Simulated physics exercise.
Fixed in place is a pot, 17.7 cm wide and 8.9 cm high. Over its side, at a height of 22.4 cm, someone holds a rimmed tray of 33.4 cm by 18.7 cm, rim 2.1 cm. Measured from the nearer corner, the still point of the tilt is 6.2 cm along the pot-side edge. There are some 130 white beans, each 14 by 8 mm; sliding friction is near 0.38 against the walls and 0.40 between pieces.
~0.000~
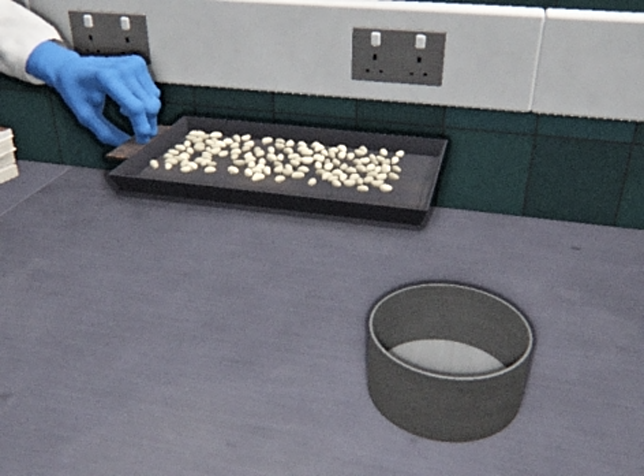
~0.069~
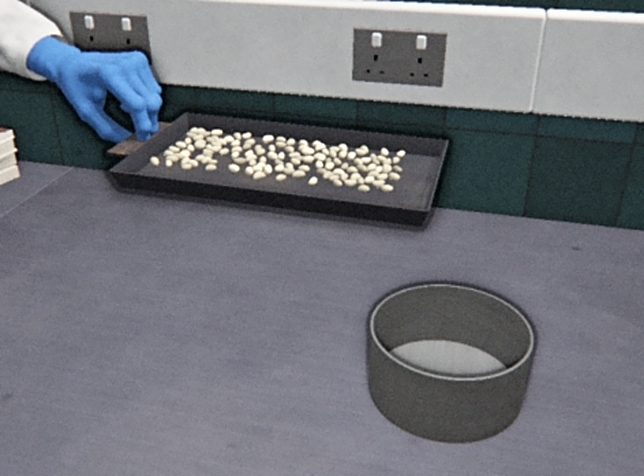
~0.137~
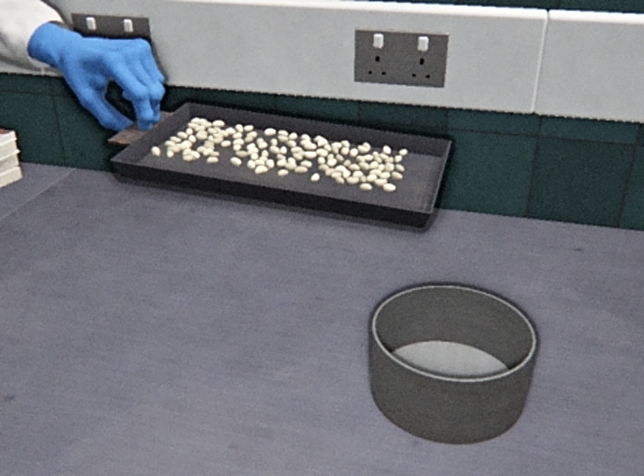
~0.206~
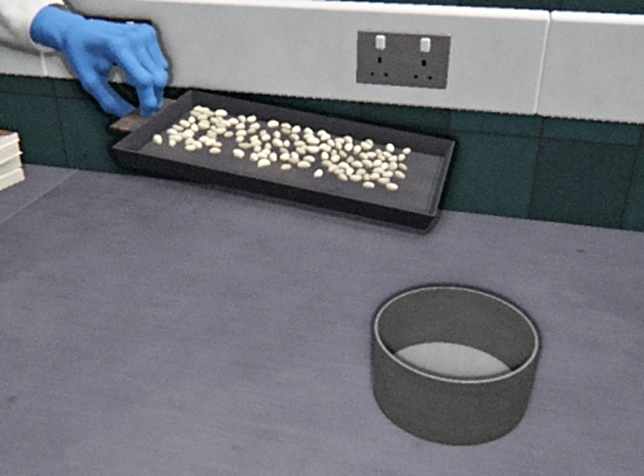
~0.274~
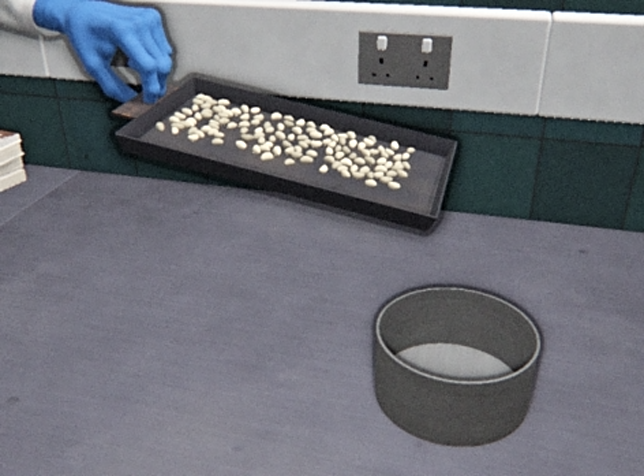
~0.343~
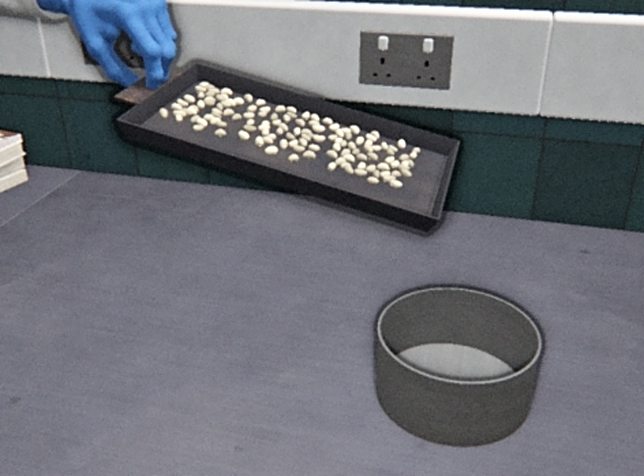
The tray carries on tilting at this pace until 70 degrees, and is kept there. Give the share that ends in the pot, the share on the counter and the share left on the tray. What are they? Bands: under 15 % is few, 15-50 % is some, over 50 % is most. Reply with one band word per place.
Pot some, counter few, left on the tray most.
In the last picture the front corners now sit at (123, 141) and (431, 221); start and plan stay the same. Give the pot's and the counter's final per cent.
Pot 75, counter 5.
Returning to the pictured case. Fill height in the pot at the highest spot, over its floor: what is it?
I'd say near 1.0 centimetres.
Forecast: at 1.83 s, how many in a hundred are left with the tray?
About 80% of the load.
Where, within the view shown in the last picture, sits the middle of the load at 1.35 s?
The middle of the load should be at about (440, 191) by then.
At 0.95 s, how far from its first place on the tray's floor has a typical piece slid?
About 14 cm.
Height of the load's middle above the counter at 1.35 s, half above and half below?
Some 24 cm.
After 0.95 s, tilt 40 degrees; the tray holds 100 %, the pot 0 %.
Then, at 1.35 s, tilt 58 degrees; the tray holds 85 %, the pot 10 %.
Then, at 1.83 s, tilt 70 degrees; the tray holds 80 %, the pot 15 %.
At rest (3.2 s), pot 25 %, counter 5 %, tray 75 %.
